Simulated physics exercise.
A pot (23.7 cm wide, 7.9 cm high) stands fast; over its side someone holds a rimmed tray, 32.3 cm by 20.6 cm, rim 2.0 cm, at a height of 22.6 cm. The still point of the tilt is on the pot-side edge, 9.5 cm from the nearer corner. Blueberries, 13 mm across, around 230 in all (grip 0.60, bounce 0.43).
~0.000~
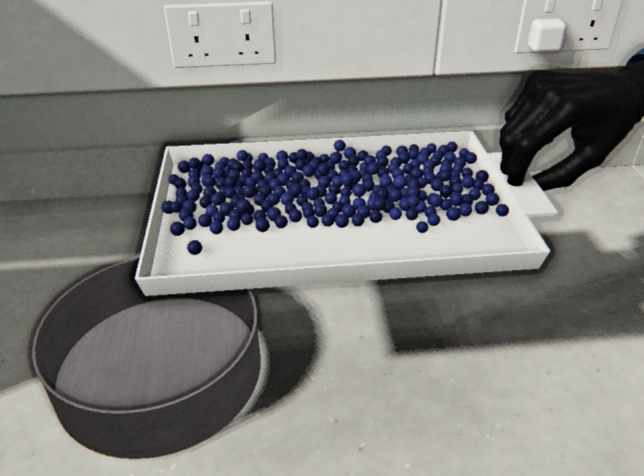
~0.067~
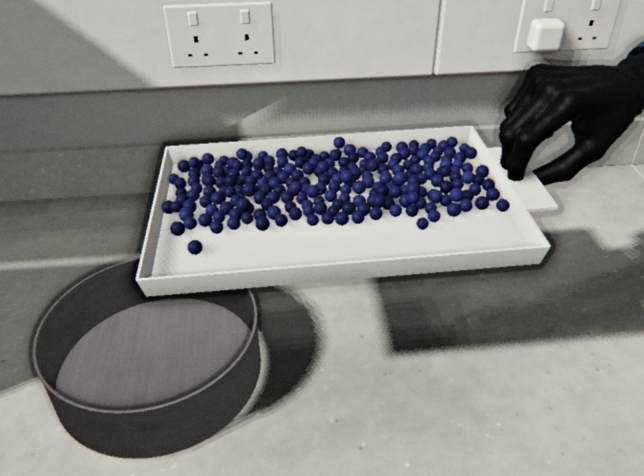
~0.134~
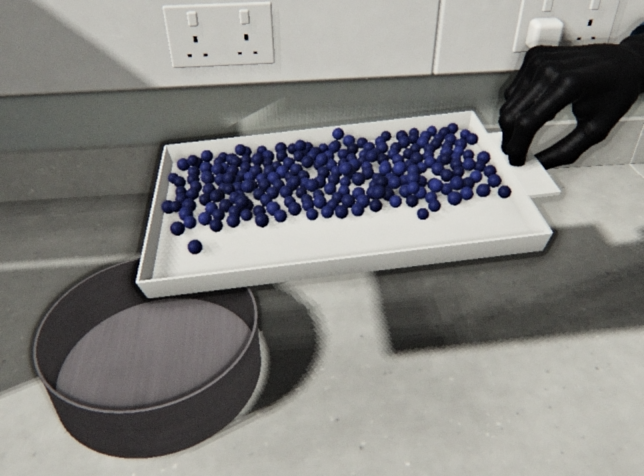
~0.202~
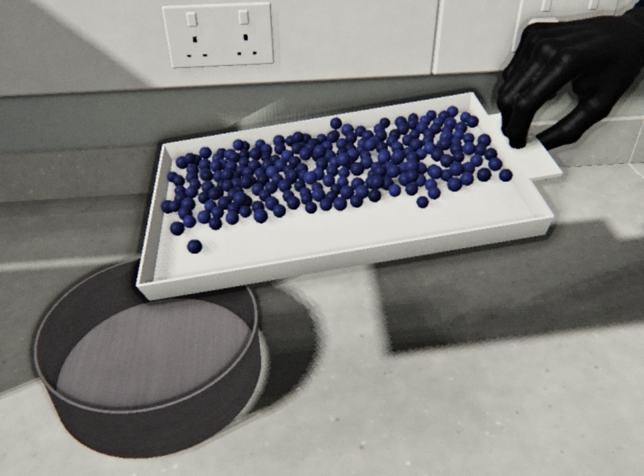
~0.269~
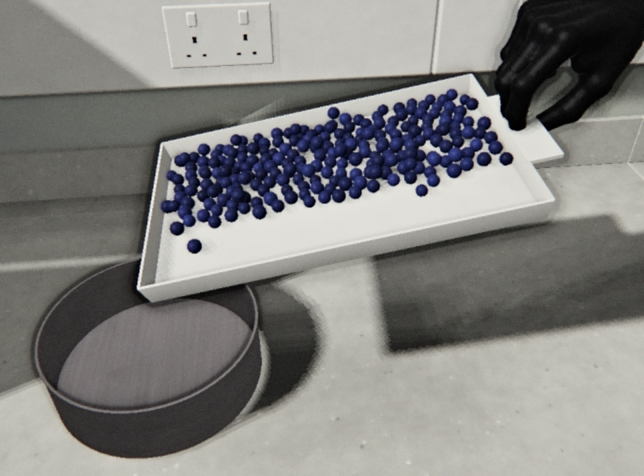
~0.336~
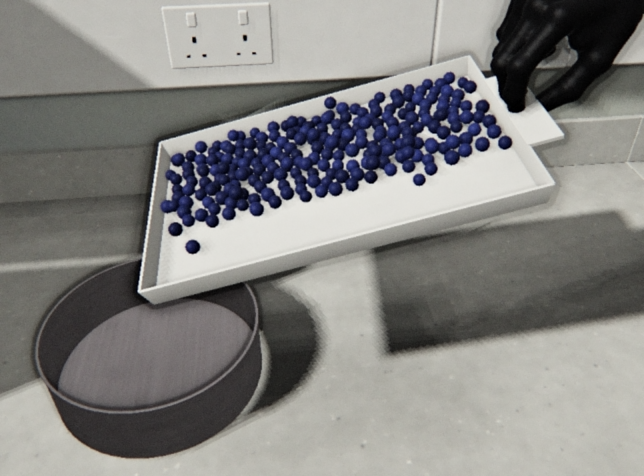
On a pale countertop beneath wall sockets, a black-gloved hand grips the right end of a white tray of dark blue balls beside a round dark pot, then raises that end, tilting the tray toward the pot.
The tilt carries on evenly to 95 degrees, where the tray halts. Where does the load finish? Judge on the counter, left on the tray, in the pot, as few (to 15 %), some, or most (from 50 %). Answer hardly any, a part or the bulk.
Counter: A part, tray: Hardly any, pot: The bulk.
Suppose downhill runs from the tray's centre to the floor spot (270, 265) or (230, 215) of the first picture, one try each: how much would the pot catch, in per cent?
Some 25 and 90 per cent.
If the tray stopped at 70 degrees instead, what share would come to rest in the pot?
It would be near 5 per cent.
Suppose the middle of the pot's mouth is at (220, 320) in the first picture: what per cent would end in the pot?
Some 35 per cent.
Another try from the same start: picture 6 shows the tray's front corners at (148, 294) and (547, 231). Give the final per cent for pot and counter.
Pot 25, counter 75.
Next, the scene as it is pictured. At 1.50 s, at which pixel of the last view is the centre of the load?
At about (165, 179).
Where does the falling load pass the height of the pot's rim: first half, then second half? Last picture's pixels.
First near (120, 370), later near (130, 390).
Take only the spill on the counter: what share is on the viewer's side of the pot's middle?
Some 90 per cent.
After 1.04 s, tilt 52 degrees; the tray holds 100 %, the pot 0 %.
After 1.50 s, tilt 77 degrees; the tray holds 90 %, the pot 0 %.
After 2.04 s, tilt 95 degrees; the tray holds 20 %, the pot 45 %.
In the end, at 3.1 s, counter 30 %, tray 0 %, pot 70 %.
